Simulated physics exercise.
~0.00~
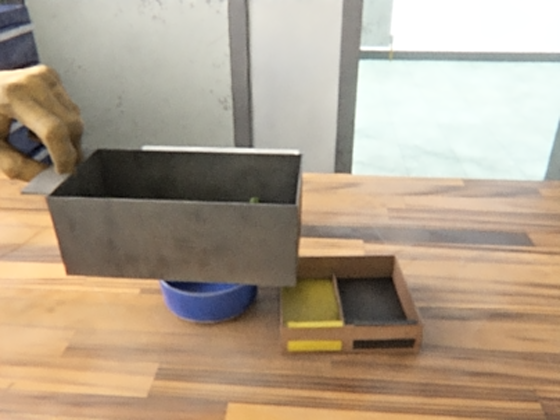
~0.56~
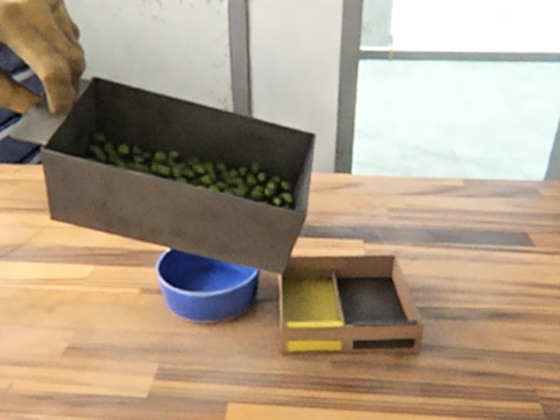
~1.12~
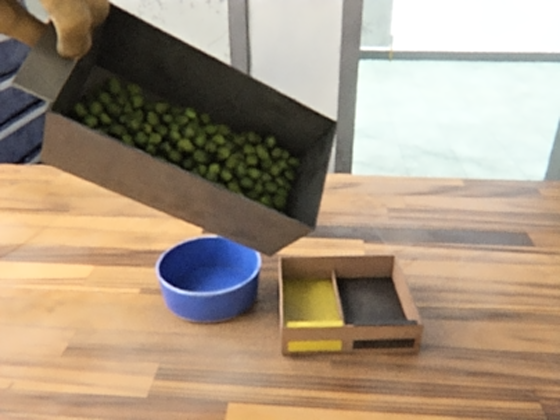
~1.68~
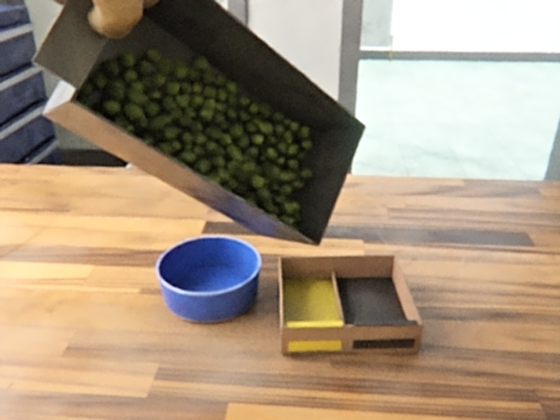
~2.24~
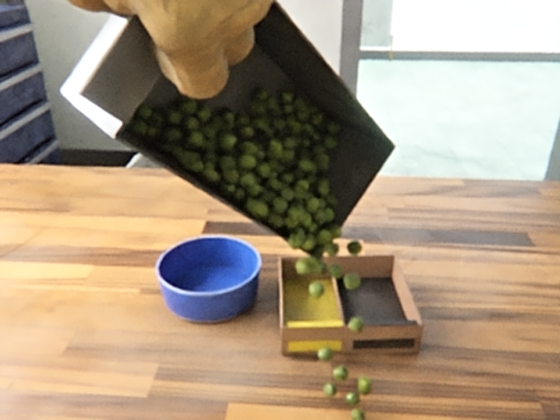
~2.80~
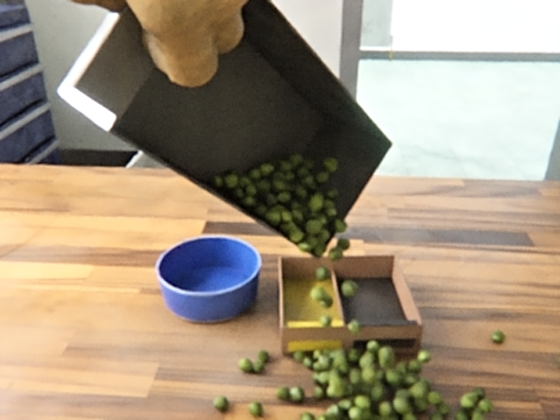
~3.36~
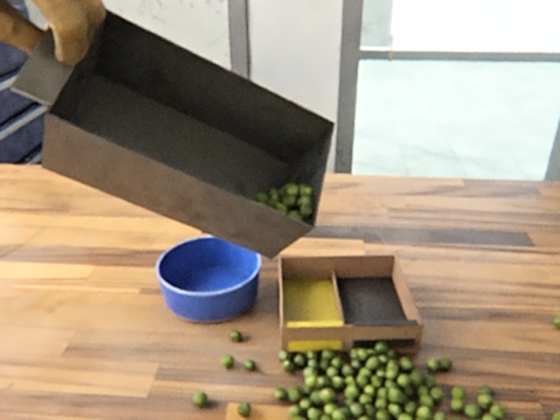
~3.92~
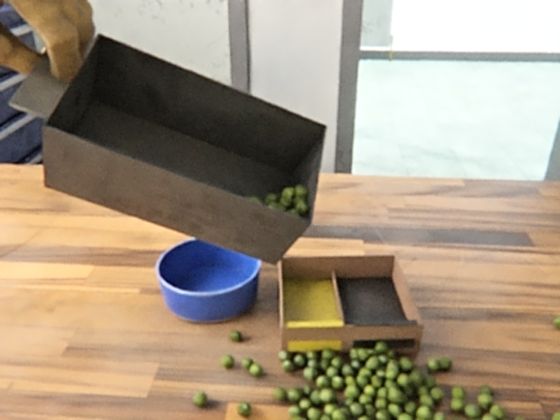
At the start, a gloved hand at the left holds a dark box above a wooden table, where a blue dish sits beside a small tin with a yellow section and a black section. The box tips toward the right, revealing many small green olives inside. It rises and tilts more steeply until olives spill over its lower corner, falling past the tin and piling up on the table in front of it. The hand then tips the box back partway. It ends still slanted, with some olives left in its lower corner, most visible ones scattered on the table, and the dish empty.
